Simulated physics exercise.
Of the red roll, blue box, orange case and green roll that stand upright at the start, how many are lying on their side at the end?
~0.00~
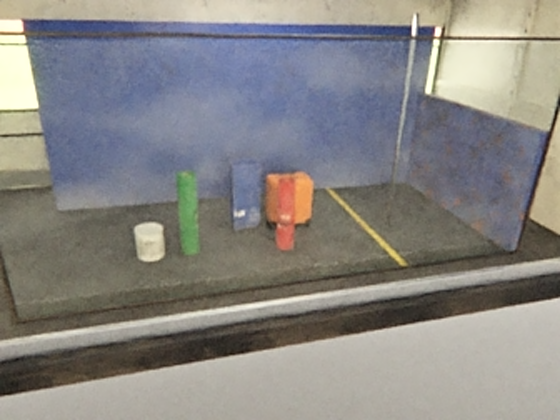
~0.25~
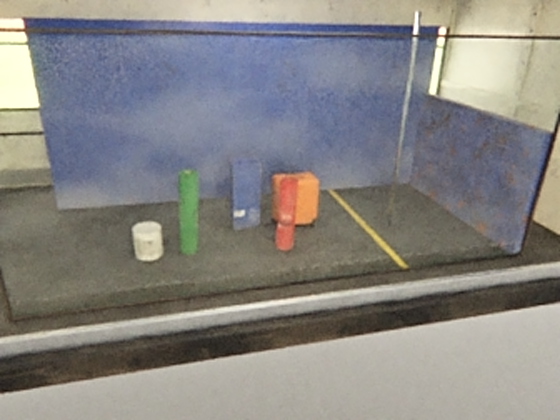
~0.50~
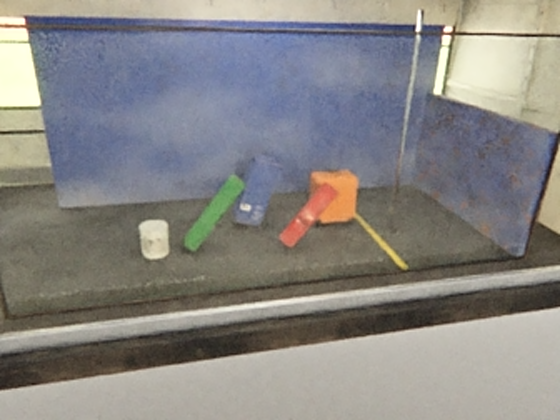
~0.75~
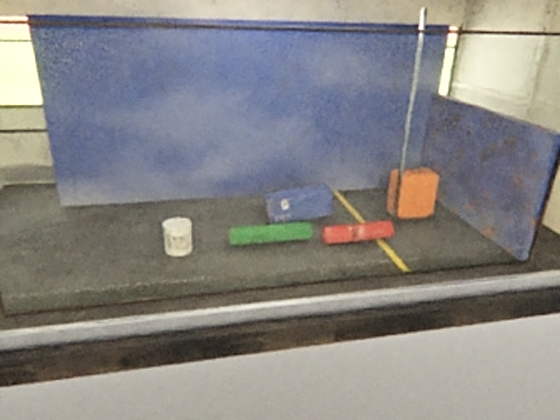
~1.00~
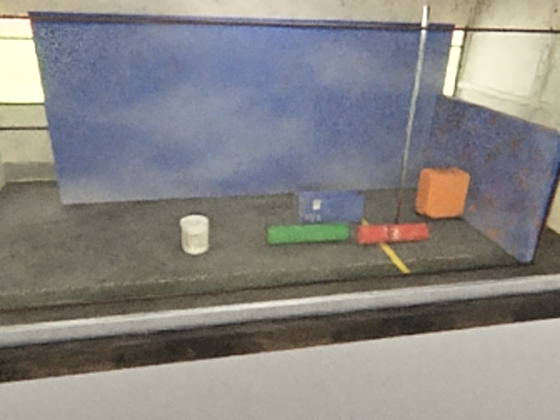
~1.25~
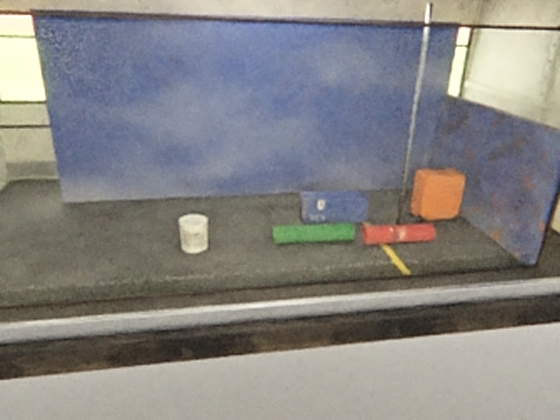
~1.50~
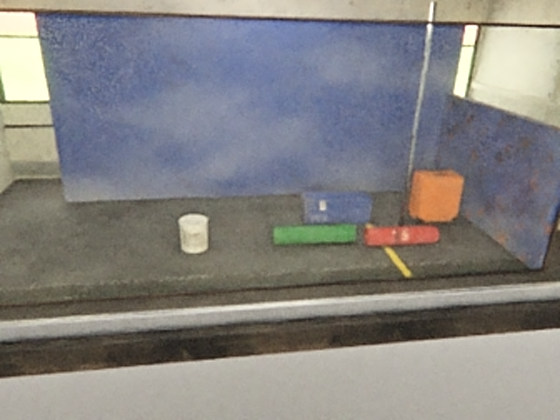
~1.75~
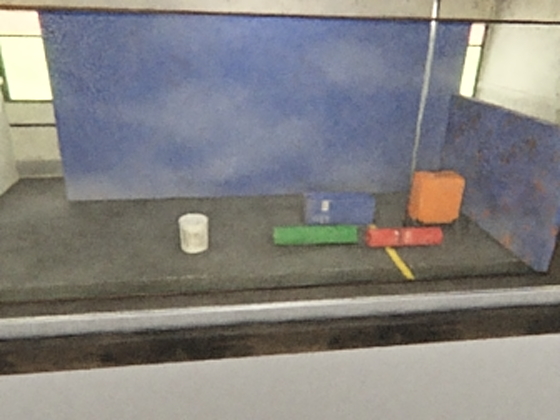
Three of them end up lying on their side, namely the red roll, the blue box and the green roll.
